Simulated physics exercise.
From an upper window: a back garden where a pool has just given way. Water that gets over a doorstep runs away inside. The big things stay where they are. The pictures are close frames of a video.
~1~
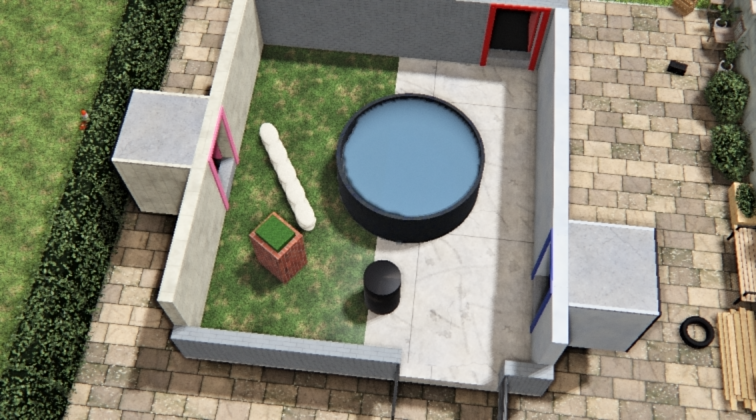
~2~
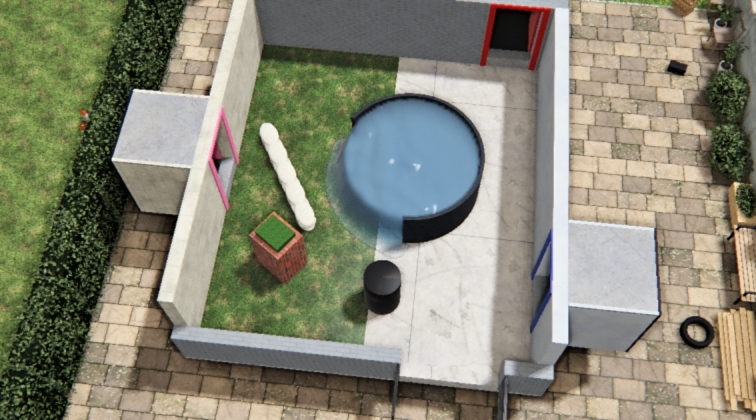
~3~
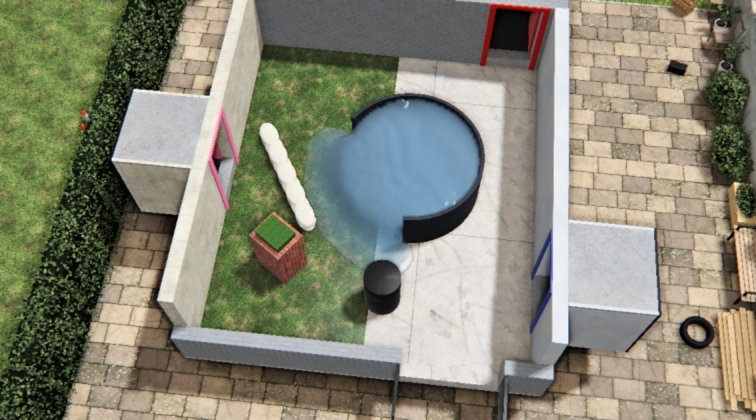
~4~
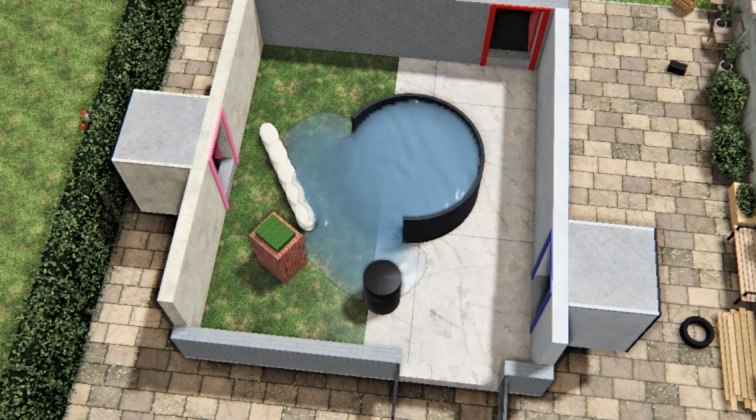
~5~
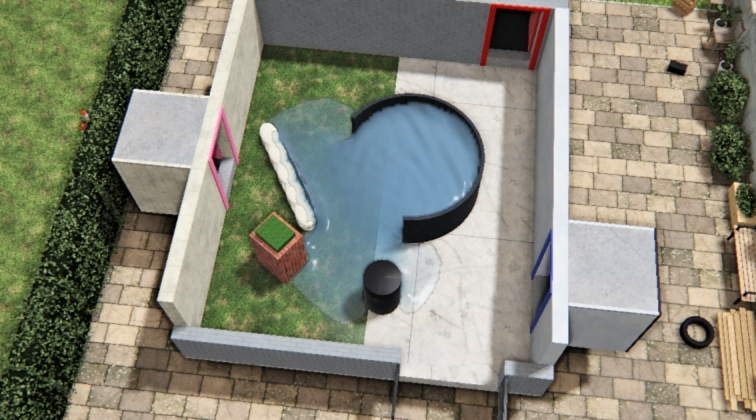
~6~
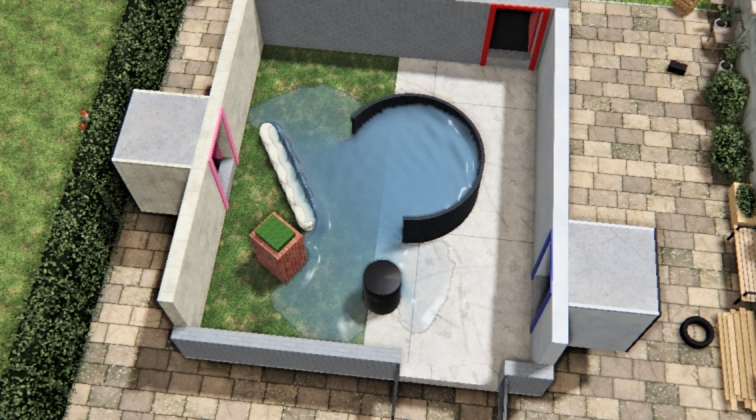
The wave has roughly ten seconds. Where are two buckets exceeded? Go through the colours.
One by one: The blue door admits no more than that; the red door admits no more than that; the pink door admits no more than that.
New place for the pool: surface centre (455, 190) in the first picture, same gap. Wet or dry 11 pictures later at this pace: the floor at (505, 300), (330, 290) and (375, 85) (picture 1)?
In turn: Dry, flooded, clear.
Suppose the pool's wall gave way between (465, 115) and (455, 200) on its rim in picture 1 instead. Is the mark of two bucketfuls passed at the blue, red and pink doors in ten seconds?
Then: The blue one stays under, the red one goes over, the pink one takes less.
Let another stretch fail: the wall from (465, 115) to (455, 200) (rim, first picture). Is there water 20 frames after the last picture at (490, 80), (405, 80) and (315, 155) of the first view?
In turn: Wet, flooded, dry.
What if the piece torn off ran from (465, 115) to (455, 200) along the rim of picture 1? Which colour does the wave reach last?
I say the pink-painted one.
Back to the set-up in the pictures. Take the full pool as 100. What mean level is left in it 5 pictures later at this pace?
Near 48 in a hundred.
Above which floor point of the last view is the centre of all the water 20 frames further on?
At about (336, 202).
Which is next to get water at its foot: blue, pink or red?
The one in pink.
A moment on, water covers 50 % of the floor; the blue door not reached, the red door not reached, the pink door wet at the sill, nothing in.
Next, water covers 65 % of the floor; the blue door wet at the sill, nothing in, the red door not reached, the pink door wet at the sill, nothing in.
Then, water covers 80 % of the floor; the blue door wet at the sill, nothing in, the red door not reached, the pink door wet at the sill, nothing in.
Later, water covers 95 % of the floor; the blue door wet at the sill, nothing in, the red door wet at the sill, nothing in, the pink door under two buckets in.
In the end, water covers 95 % of the floor; the blue door wet at the sill, nothing in, the red door wet at the sill, nothing in, the pink door under two buckets in.
